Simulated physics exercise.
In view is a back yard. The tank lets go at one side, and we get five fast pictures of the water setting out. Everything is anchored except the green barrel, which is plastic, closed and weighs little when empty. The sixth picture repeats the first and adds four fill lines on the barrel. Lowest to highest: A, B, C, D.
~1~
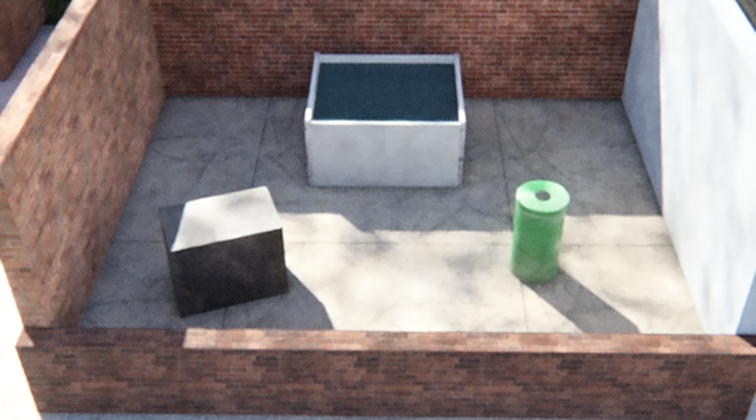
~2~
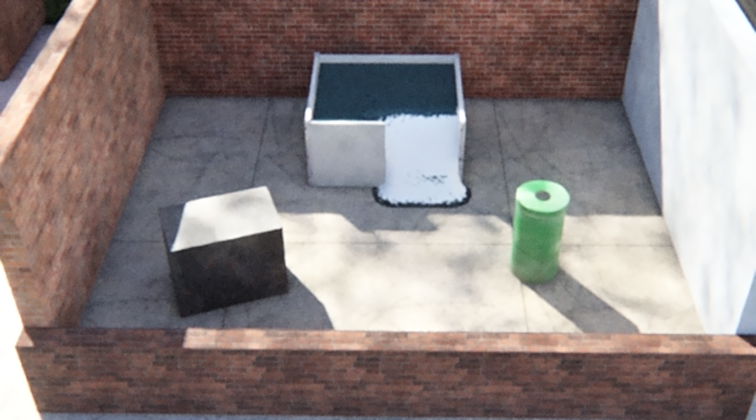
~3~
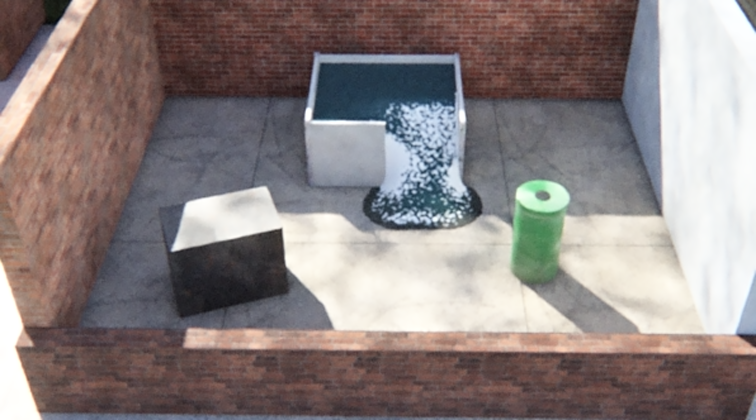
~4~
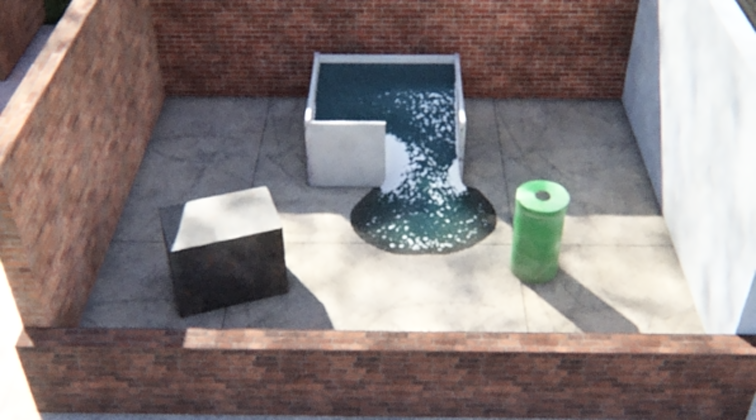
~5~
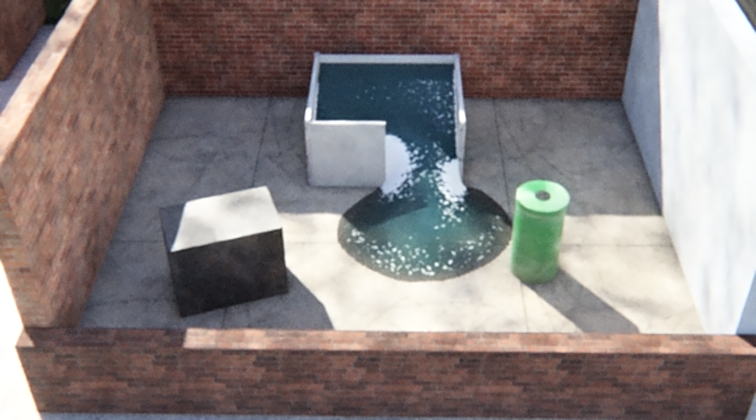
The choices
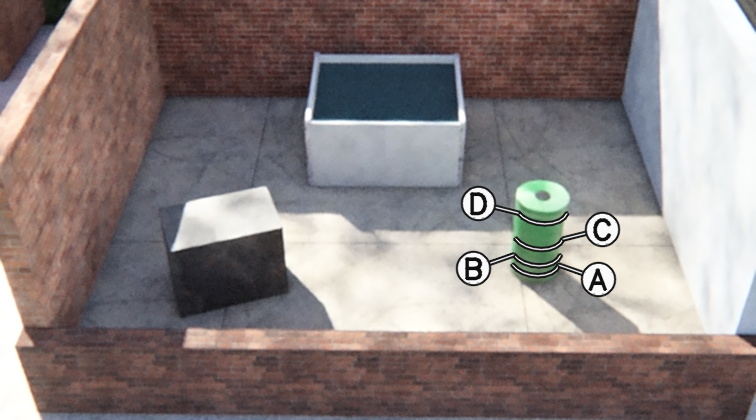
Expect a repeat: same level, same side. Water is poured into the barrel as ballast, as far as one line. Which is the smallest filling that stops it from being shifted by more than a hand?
Choose C.
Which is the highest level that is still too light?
It is B.
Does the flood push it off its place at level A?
Yes, it does.
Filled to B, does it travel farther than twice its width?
No, it does not.
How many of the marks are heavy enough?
Two.
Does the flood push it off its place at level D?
No, that is safe.
In white, A at (537, 275); B at (539, 265); C at (541, 249); D at (544, 223); from the bottom up A, B, C, D.
With A, it is pushed about 3 times its own width away.
With B, it is pushed about its own width away.
With C, it does not move.
With D, it does not move.
